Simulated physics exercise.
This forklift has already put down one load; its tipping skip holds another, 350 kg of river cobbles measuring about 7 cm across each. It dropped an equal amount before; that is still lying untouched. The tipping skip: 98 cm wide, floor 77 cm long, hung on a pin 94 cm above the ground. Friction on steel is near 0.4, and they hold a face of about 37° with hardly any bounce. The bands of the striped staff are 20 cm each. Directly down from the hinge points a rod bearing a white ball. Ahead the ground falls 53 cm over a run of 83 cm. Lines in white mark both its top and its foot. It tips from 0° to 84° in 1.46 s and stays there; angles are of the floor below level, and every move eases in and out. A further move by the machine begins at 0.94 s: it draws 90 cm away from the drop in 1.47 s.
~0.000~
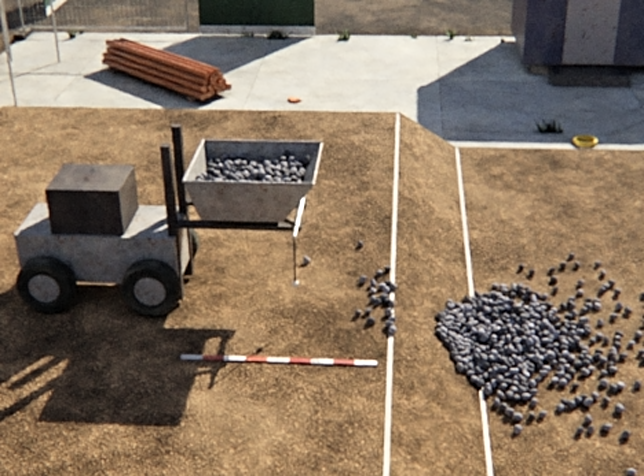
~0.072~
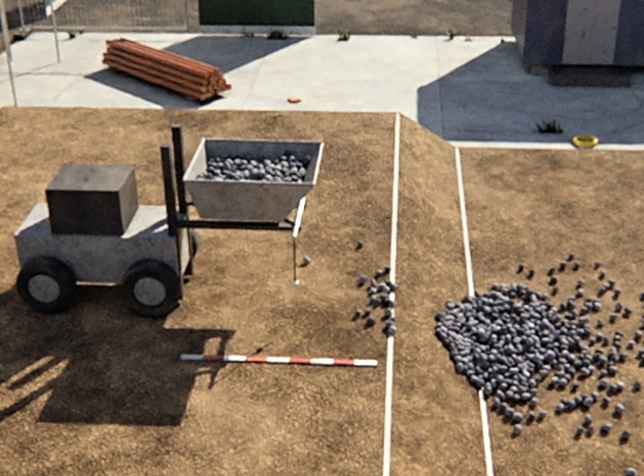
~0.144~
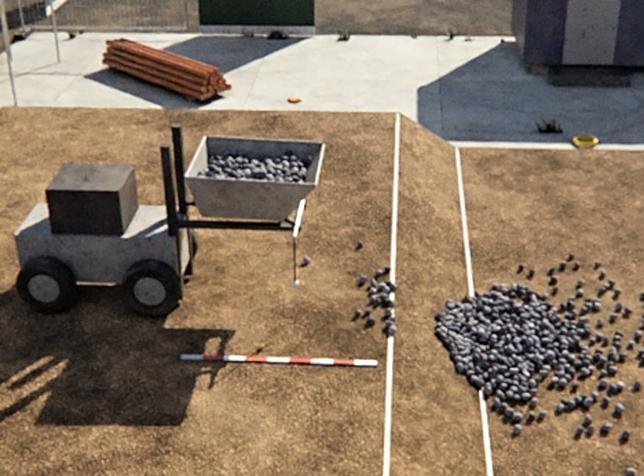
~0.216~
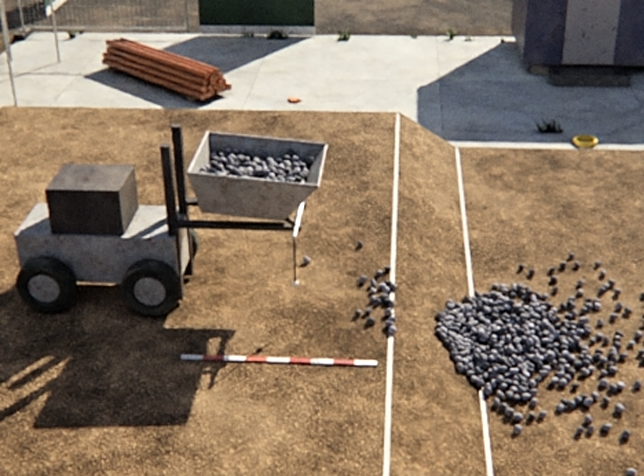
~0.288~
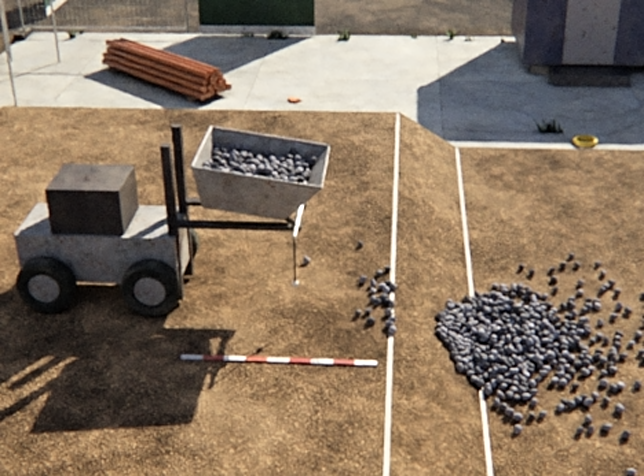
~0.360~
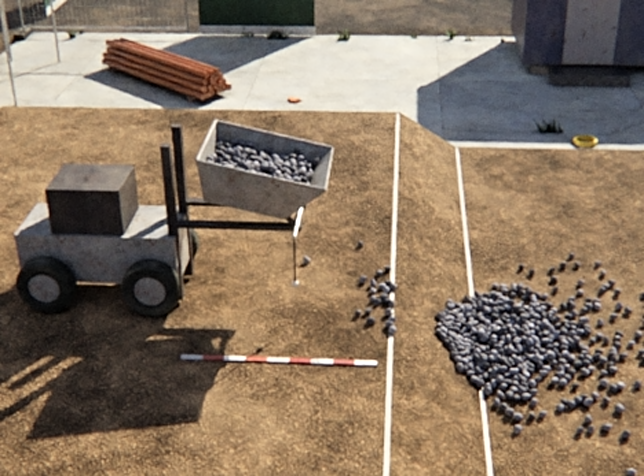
A sunlit yard of brown earth, with pale concrete behind it, is seen from above and to one side by a still camera. A grey forklift with a dark block on top stands at left, its pale skip full of grey stones, near a red-and-white staff, a stone heap at right and reddish-brown poles behind. The skip slowly tilts, its left side rising, while the forklift stays put.
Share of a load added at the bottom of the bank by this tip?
27 %.
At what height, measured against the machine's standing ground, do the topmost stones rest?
Roughly 18 cm above that ground.
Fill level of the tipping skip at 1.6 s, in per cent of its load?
20 %.
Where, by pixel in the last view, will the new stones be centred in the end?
Roughly at pixel (414, 306).
After 1.1 s the floor is at 71°; in per cent of one load, 100 in the tipping skip, 19 on the top or the slope, 80 at the foot of the bank; the foremost stones are past the picture's edge.
After 1.6 s the floor is at 84°; in per cent of one load, 22 in the tipping skip, 96 on the top or the slope, 80 at the foot of the bank; the foremost stones are past the picture's edge.
After 2.9 s the floor is at 84°; in per cent of one load, 0 in the tipping skip, 92 on the top or the slope, 107 at the foot of the bank; the foremost stones are past the picture's edge.
After 5.3 s the floor is at 84°; in per cent of one load, 0 in the tipping skip, 92 on the top or the slope, 107 at the foot of the bank; the foremost stones are past the picture's edge. Net gain at the foot of the bank, 27.
